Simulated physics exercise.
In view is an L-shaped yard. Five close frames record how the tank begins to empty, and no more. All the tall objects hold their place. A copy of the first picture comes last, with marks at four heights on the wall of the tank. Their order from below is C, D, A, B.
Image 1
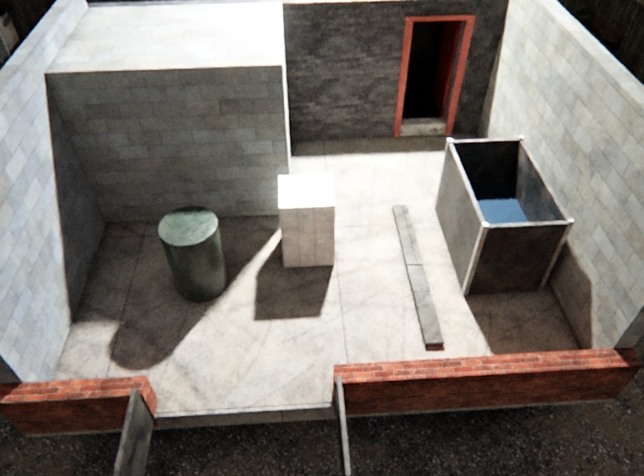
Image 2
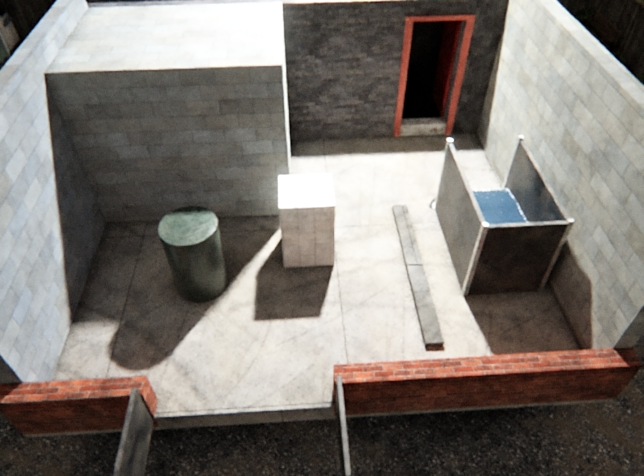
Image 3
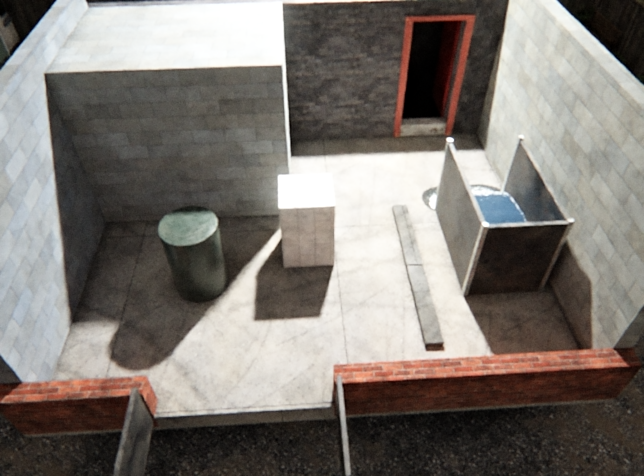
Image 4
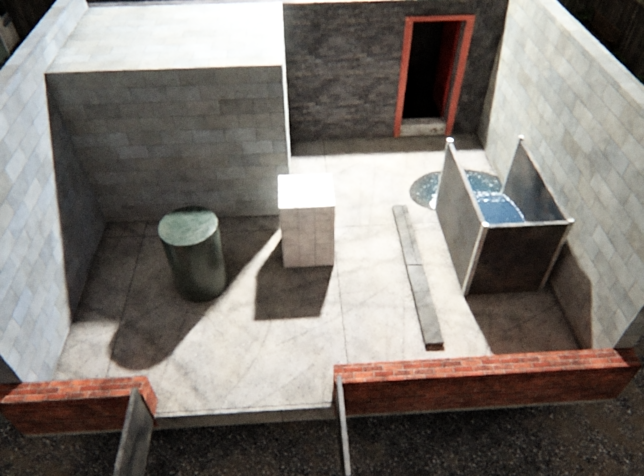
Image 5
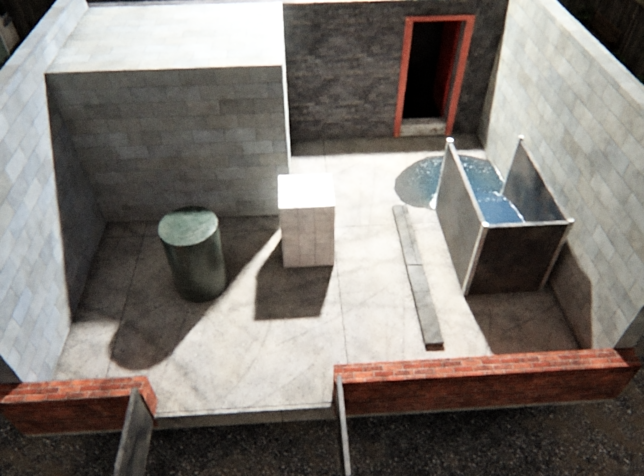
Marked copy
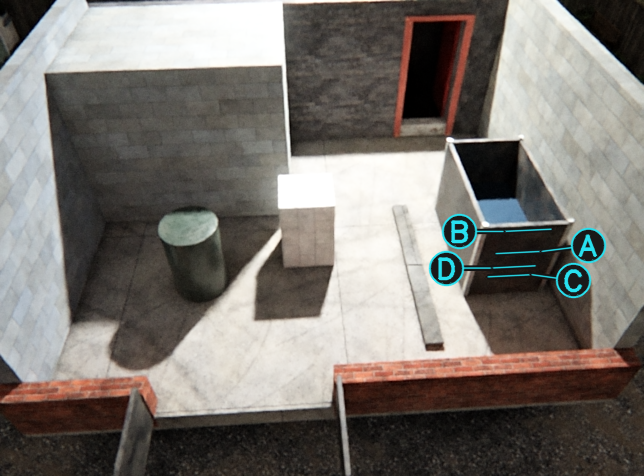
In a walled L-shaped yard with a red-framed doorway, a green cylinder and a pale block, water sits still in a dark tank on the right. The tank's back side disappears and the water drops inside, then emerges behind it and spreads across the floor in a widening, rounded pool toward the doorway.
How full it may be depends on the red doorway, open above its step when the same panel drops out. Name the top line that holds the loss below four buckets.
I would pick line D.
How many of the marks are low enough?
Two of them.
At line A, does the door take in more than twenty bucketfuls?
No.
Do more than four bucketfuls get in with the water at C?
No, not at all.
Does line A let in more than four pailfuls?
Yes.
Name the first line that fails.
It is A.
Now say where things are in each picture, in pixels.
The first frame shows water in the tank at rest, its middle at (492, 219); foot of the red doorway at (422, 135); open gate at (240, 367).
In the second frame, water covers 1 % of the ground, its front hidden from here.
In the third frame, water covers 3 % of the ground, its front hidden from here.
The fourth frame shows front seen at (427, 179), 5 % of the ground wet.
The fifth frame shows front seen at (419, 165), 8 % of the ground wet.
On the marked copy, A at (518, 252); B at (527, 230); C at (509, 275); D at (513, 266); from the bottom up C, D, A, B.
For line A, about 10 bucketfuls get in.
For line B, dozens of bucketfuls pour in.
For line C, nothing gets over.
For line D, a bucket or two gets in.
